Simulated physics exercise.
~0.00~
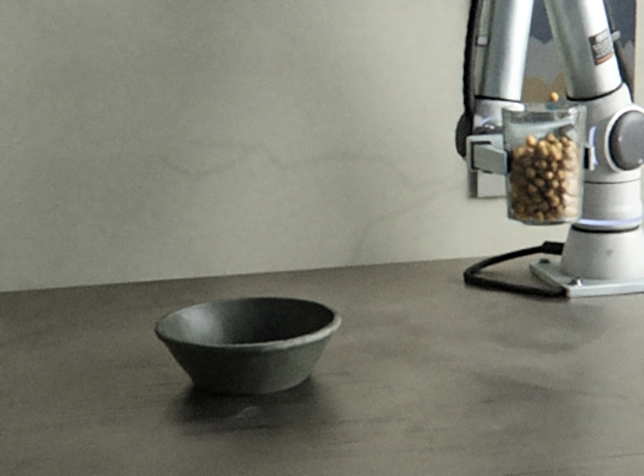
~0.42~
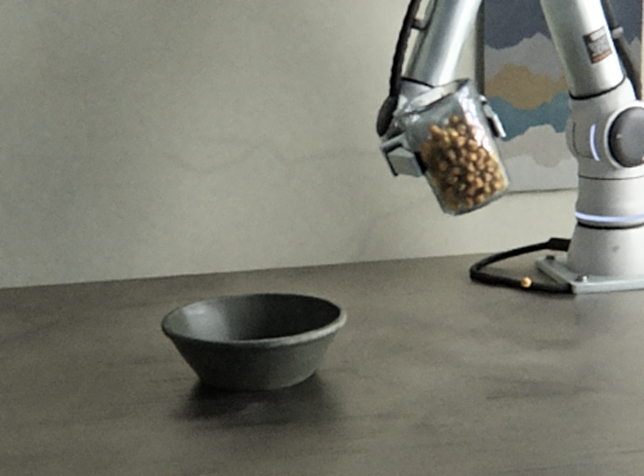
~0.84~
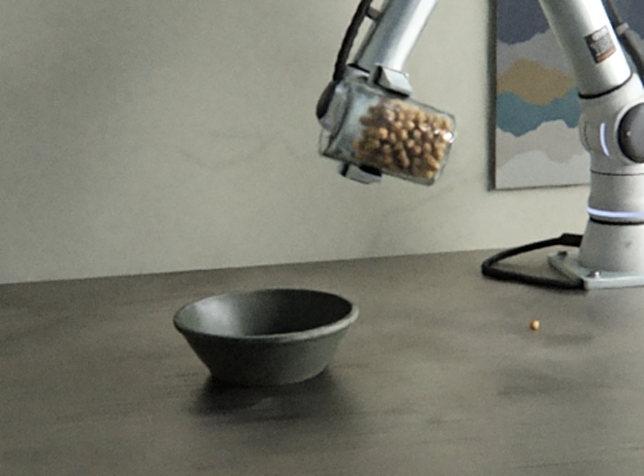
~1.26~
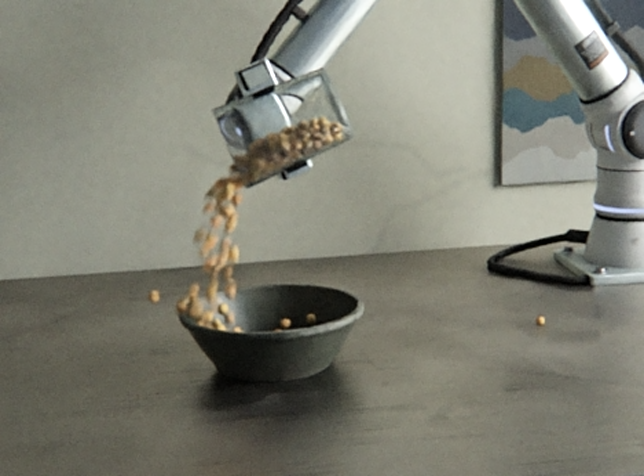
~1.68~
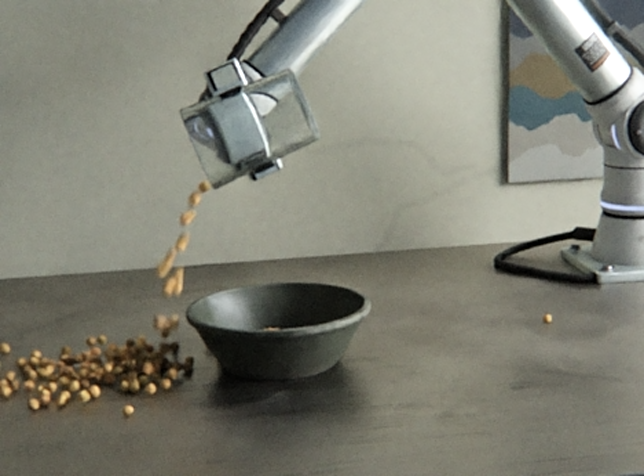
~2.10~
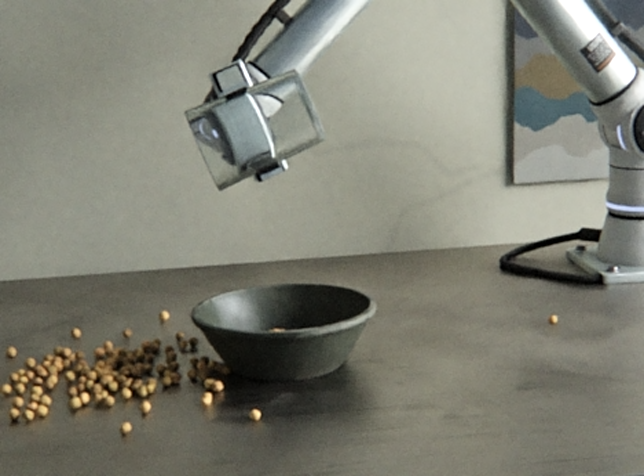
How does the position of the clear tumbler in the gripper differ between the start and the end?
At the start the tumbler is held upright, while at the end it is held on its side, with its mouth tipped slightly downward.
